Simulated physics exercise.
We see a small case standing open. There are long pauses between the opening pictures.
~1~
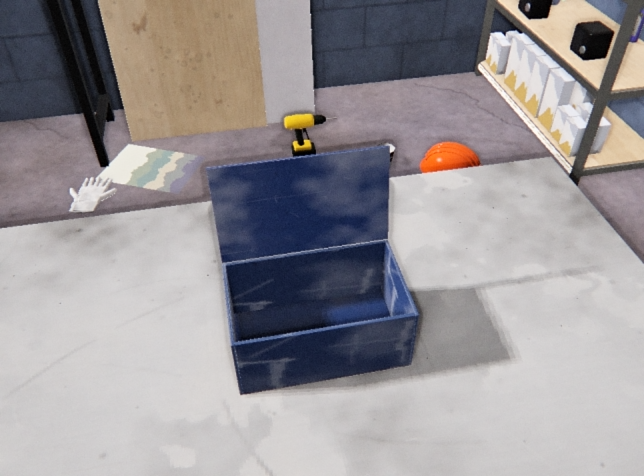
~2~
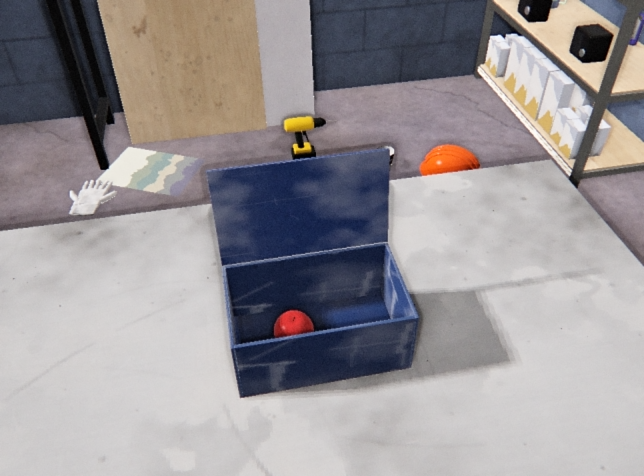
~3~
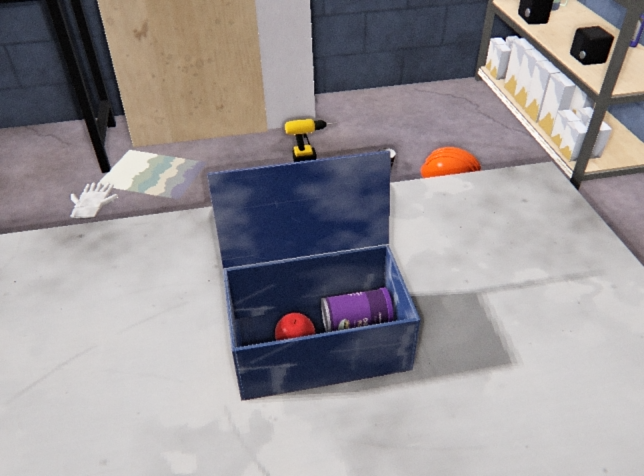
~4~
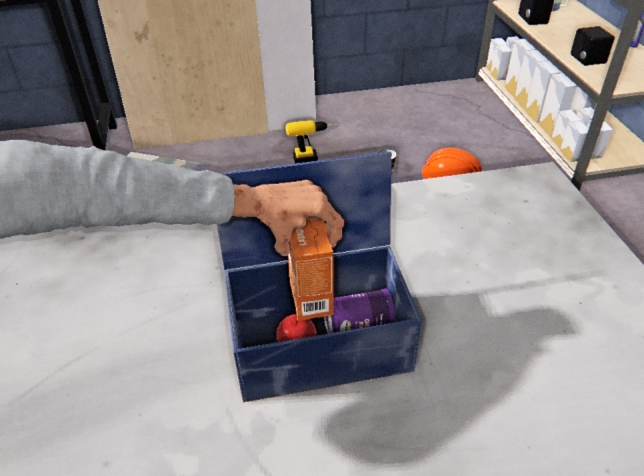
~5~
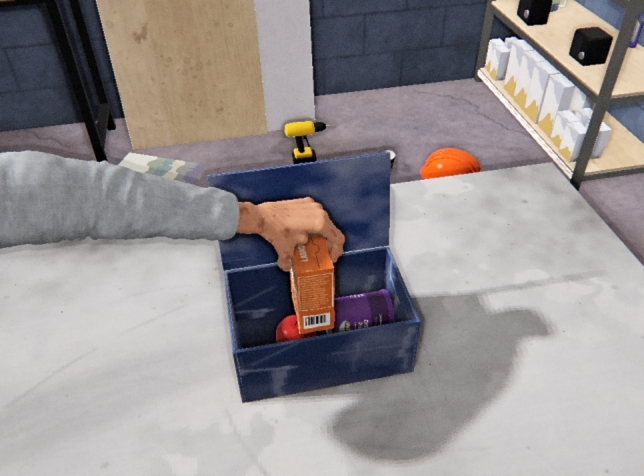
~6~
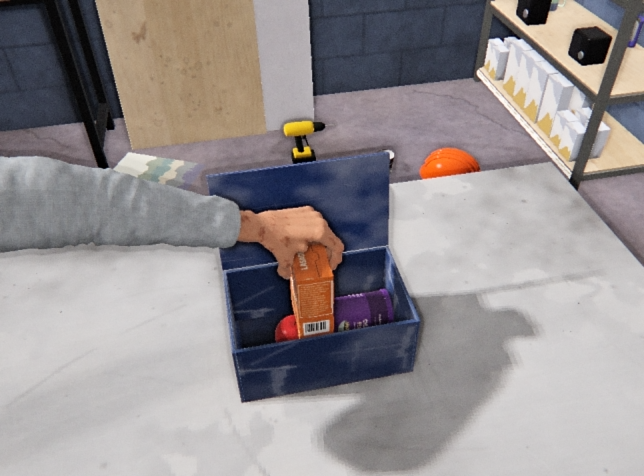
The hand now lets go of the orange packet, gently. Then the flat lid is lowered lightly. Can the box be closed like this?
Outcome: The lid shuts flat.
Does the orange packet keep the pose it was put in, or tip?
The orange packet ends up tilted.
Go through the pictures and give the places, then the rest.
In the first picture, the last thing is not in view yet.
In the second picture, the last thing is not in view yet.
In the third picture, the last thing is not in view yet; purple tin (357, 311).
In the fourth picture, still above its spot; orange packet (310, 266); purple tin (358, 313).
In the fifth picture, still above its spot; orange packet (311, 281); purple tin (357, 313).
In the sixth picture, in place under the hand; orange packet (311, 289); purple tin (356, 313).
Then, 0.40 s on from there, orange packet on its side near (335, 321); red apple shifted about its own width; purple tin shifted a little.
Then, 1.10 s on from there, lid starting down; orange packet on its side near (350, 340); red apple shifted about its own width.
Then, 1.70 s on from there, lid 54° above the rim; orange packet on its side near (350, 340); red apple shifted about its own width.
Then, 2.20 s on from there, lid 18° above the rim; orange packet on its side near (350, 340); red apple shifted about its own width.
In the end, lid shut; toppled in the box, orange packet; moved from the start, red apple; purple tin unmoved. At the end, from the last picture's camera, orange packet near (350, 340).
